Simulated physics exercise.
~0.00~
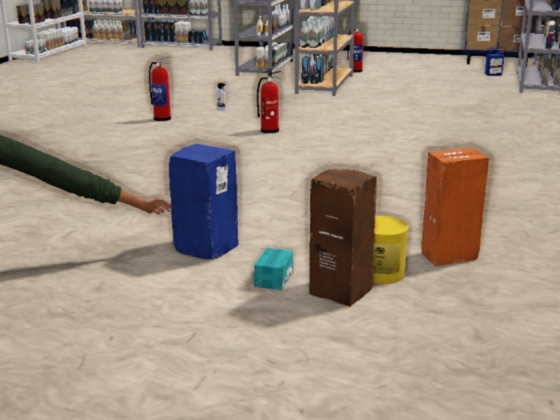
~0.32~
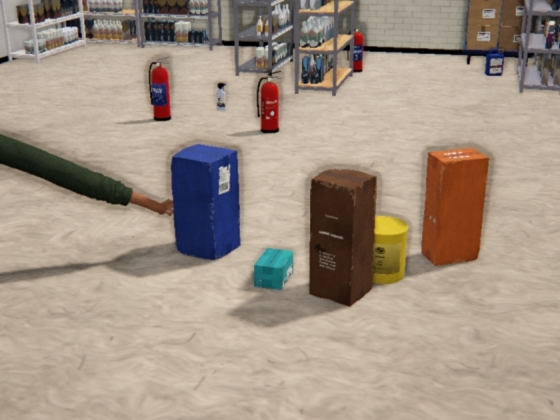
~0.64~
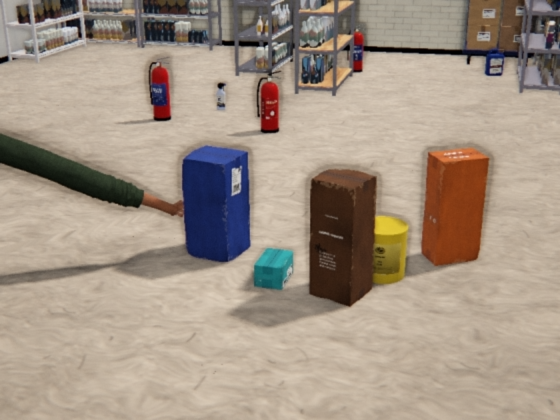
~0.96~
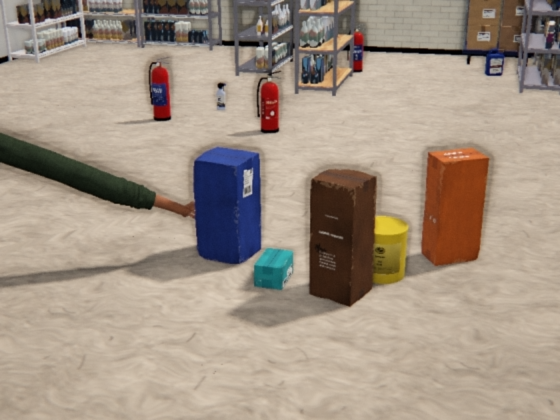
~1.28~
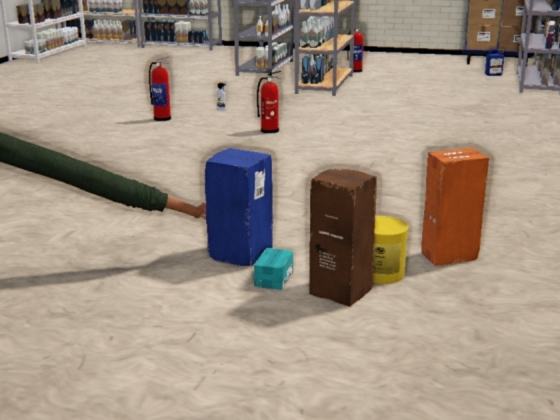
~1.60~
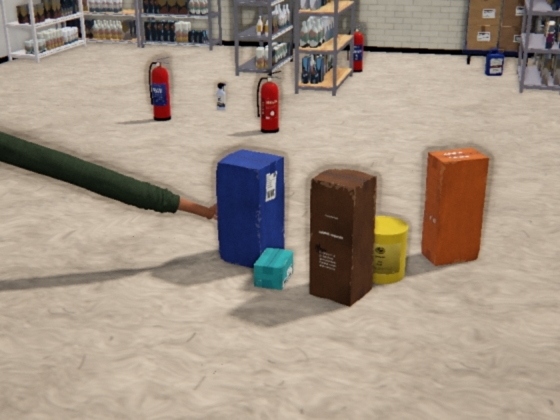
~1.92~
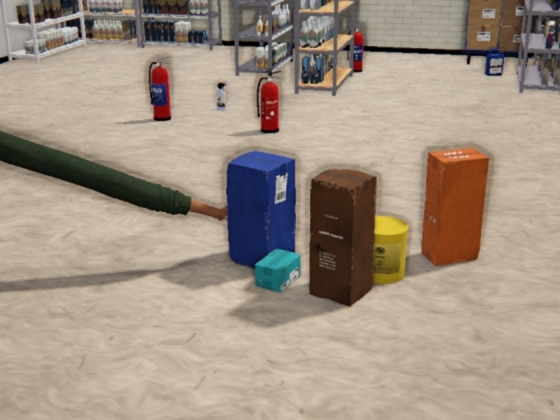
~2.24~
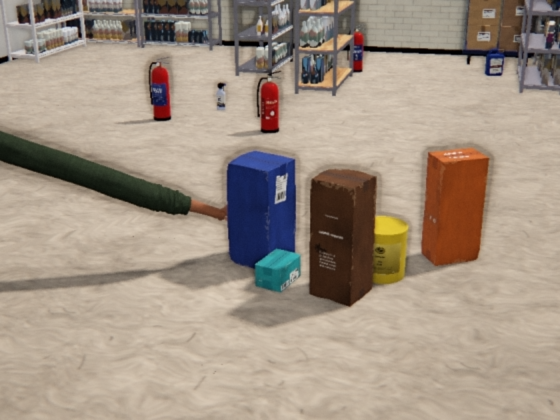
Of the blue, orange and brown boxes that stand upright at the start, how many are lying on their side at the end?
None of them are lying down. The blue box has slid to the right but still stands, and the orange and brown boxes stay upright in their places.
